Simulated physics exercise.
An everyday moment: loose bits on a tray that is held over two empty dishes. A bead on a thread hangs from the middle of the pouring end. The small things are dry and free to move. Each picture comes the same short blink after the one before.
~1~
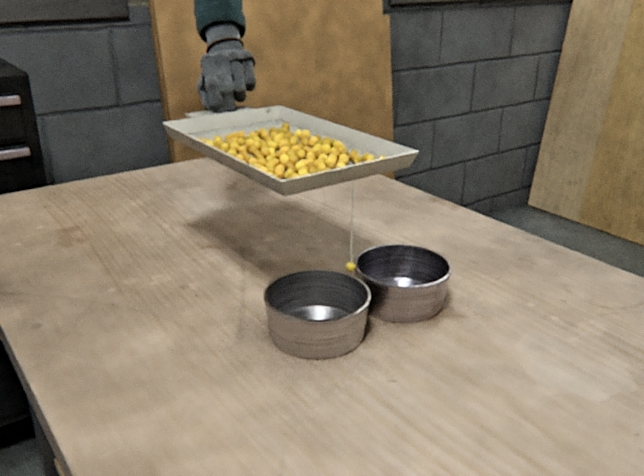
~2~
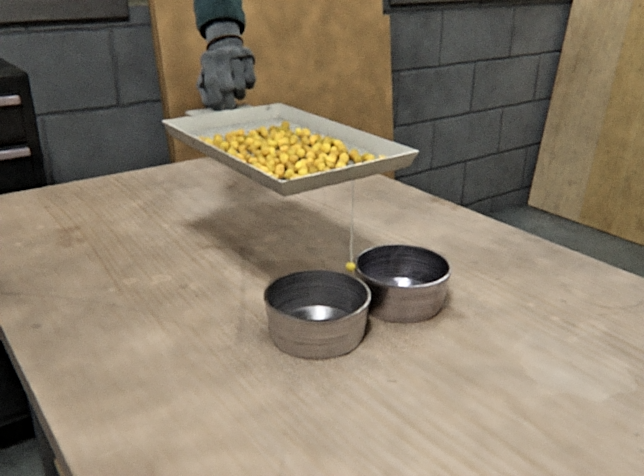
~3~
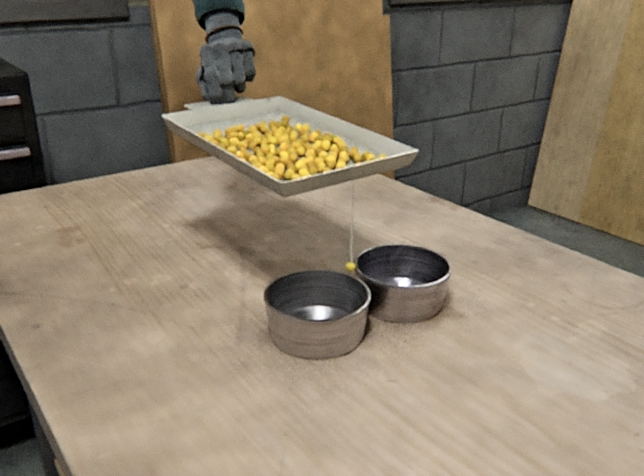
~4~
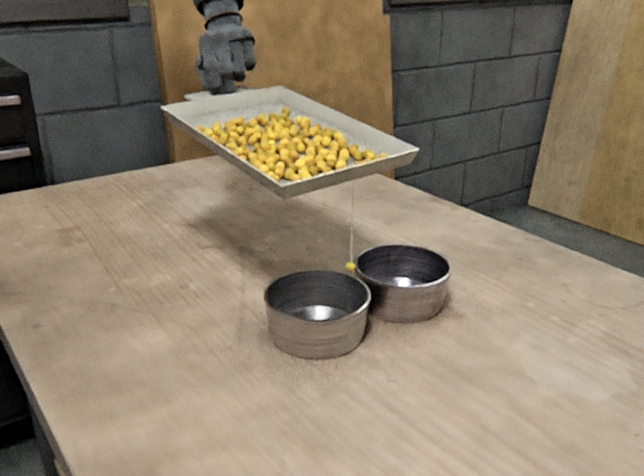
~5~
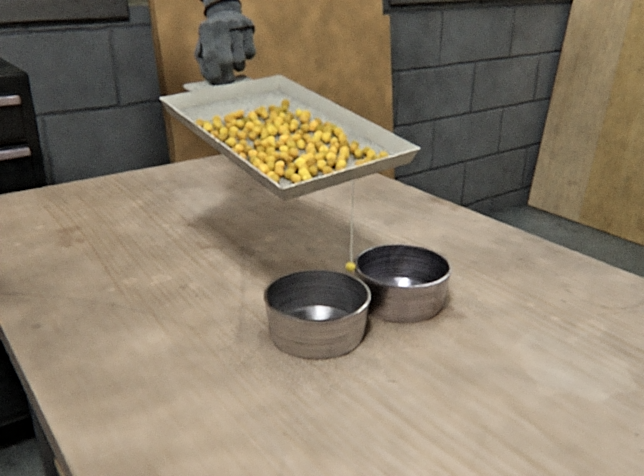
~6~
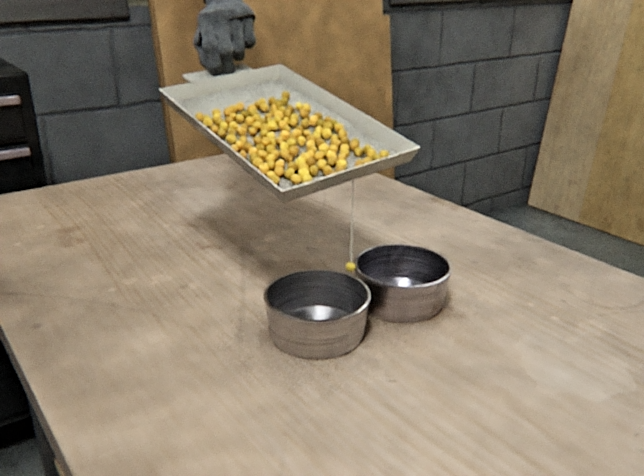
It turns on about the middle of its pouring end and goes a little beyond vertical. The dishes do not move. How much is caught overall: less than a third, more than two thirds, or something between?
In the dishes lies between a third and two thirds of it.
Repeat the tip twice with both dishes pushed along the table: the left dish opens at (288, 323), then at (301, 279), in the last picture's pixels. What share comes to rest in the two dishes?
Near 100 % and 0 %.
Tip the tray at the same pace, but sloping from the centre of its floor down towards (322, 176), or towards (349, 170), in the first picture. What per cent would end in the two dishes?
Near 30 % and 40 %.
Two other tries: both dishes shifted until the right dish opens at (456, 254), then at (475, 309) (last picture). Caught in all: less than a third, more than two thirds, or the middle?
One: Below one third. Two: Less than a third.
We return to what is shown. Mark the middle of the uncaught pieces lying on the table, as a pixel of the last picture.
Near (307, 398).
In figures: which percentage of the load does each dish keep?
Left dish near 60 in a hundred; right dish near 0.
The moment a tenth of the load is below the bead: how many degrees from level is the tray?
Roughly 80°.
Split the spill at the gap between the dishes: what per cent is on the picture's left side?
Roughly 70 in a hundred.
Soon after the last picture, tray tipped steeply; all on the tray.
A little later, tray tipped right over; a small part on the tray; about half in the left dish; about a third outside both; a small part in the air.
Later still, tray tipped past a quarter turn; about half in the left dish; a stray few in the right dish; about half outside both.
At rest, tray tipped past a quarter turn; about half in the left dish; a stray few in the right dish; about half outside both.
